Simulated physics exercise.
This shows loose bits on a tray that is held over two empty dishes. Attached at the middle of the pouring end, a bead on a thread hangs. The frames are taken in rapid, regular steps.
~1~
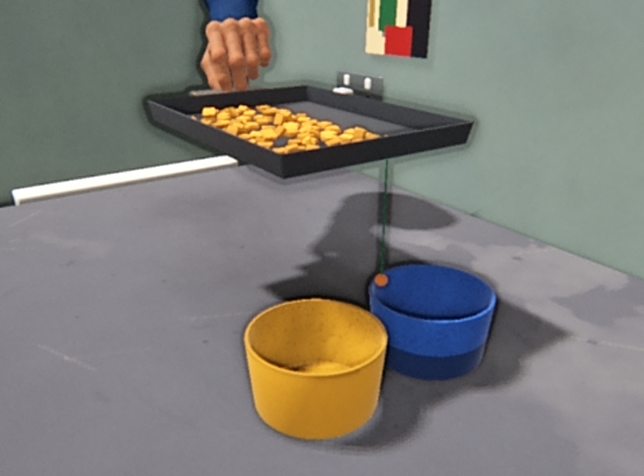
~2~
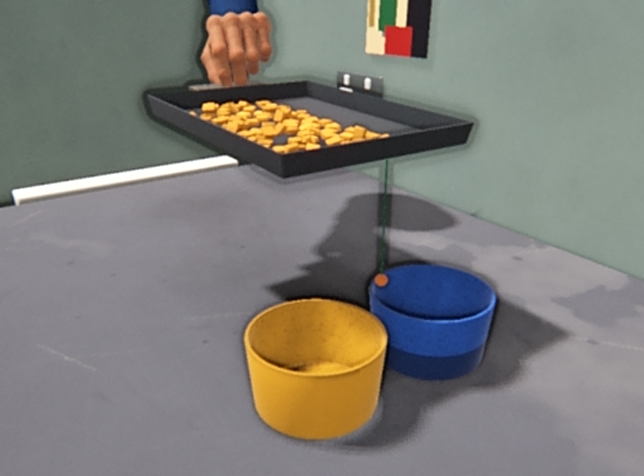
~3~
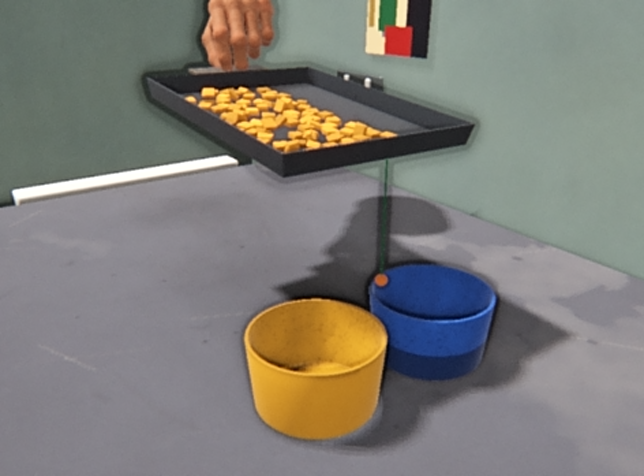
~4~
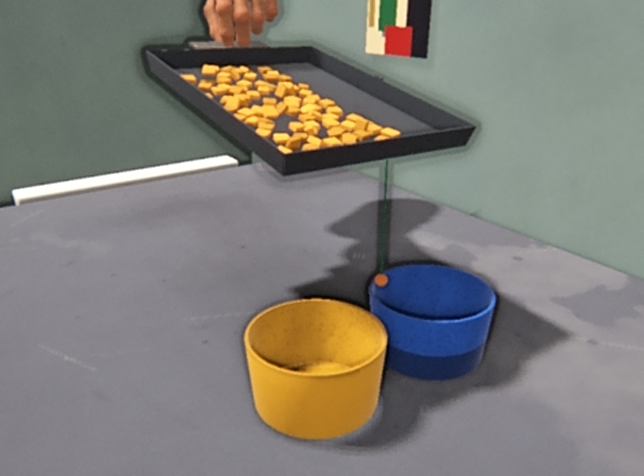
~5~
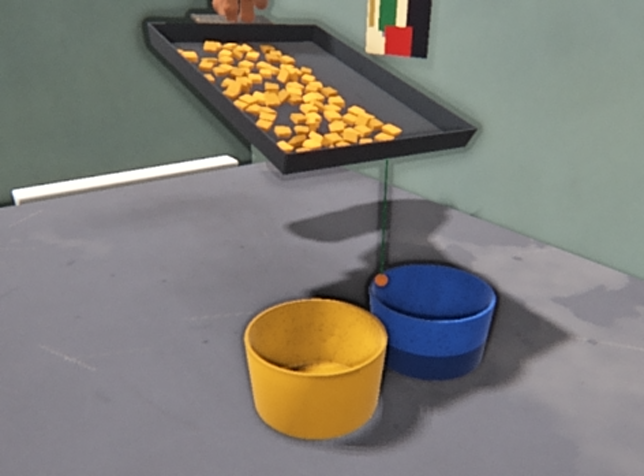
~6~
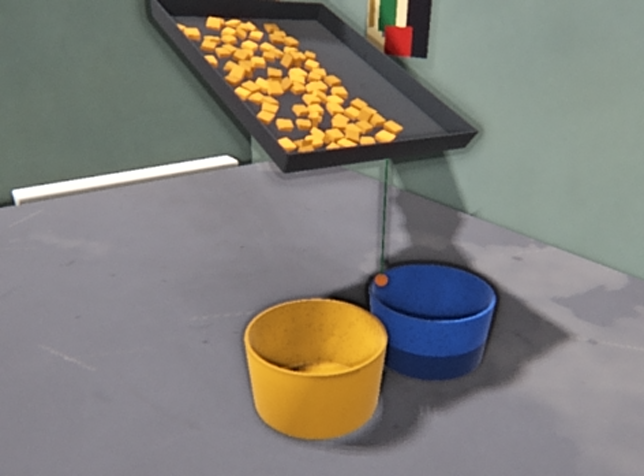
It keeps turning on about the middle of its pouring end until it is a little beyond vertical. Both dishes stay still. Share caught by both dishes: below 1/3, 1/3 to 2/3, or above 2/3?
1/3 to 2/3.
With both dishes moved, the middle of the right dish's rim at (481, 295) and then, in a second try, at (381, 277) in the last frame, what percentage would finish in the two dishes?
It works out to 80 percent and then 0 percent.
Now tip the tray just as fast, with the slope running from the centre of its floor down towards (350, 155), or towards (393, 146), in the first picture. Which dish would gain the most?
Respectively, the one at left and the one at right.
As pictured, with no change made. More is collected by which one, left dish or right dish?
Observation: The right-placed dish is the fuller of the two.
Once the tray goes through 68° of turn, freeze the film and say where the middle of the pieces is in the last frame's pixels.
Near (377, 116).
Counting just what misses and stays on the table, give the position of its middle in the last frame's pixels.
I'd put the middle at roughly (467, 416).
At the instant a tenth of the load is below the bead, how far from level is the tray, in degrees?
I'd put it at about 95 degrees.
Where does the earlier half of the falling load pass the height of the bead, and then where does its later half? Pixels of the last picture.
First around (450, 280), afterwards around (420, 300).
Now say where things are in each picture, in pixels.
The first picture shows corners of the pouring end near (283, 152) and (468, 121), level; middle of the load near (280, 132), small crackers; left dish near (358, 396); right dish near (475, 342); bead on its thread near (381, 280).
The second picture shows corners of the pouring end near (283, 152) and (468, 122), level; middle of the load near (280, 129).
The third picture shows corners of the pouring end near (284, 152) and (469, 123), tipped barely, level across its low end; middle of the load near (280, 121).
The fourth picture shows corners of the pouring end near (286, 151) and (471, 125), tipped a little, level across its low end; middle of the load near (281, 109).
The fifth picture shows corners of the pouring end near (288, 151) and (472, 127), tipped clearly, level across its low end; middle of the load near (283, 97).
The sixth picture shows corners of the pouring end near (290, 151) and (473, 129), tipped clearly, level across its low end; middle of the load near (286, 85); left dish near (358, 396); right dish near (475, 342).
Shortly afterwards, tray tipped steeply; the whole lot on the tray.
Next, tray tipped past a quarter turn; near half on the tray; only a few in the left dish; a little in the right dish; a little outside both; near a quarter in the air.
Some moments later, tray tipped past a quarter turn; a little in the left dish; near half in the right dish; near half outside both.
In the end, tray tipped past a quarter turn; a little in the left dish; near half in the right dish; near half outside both.
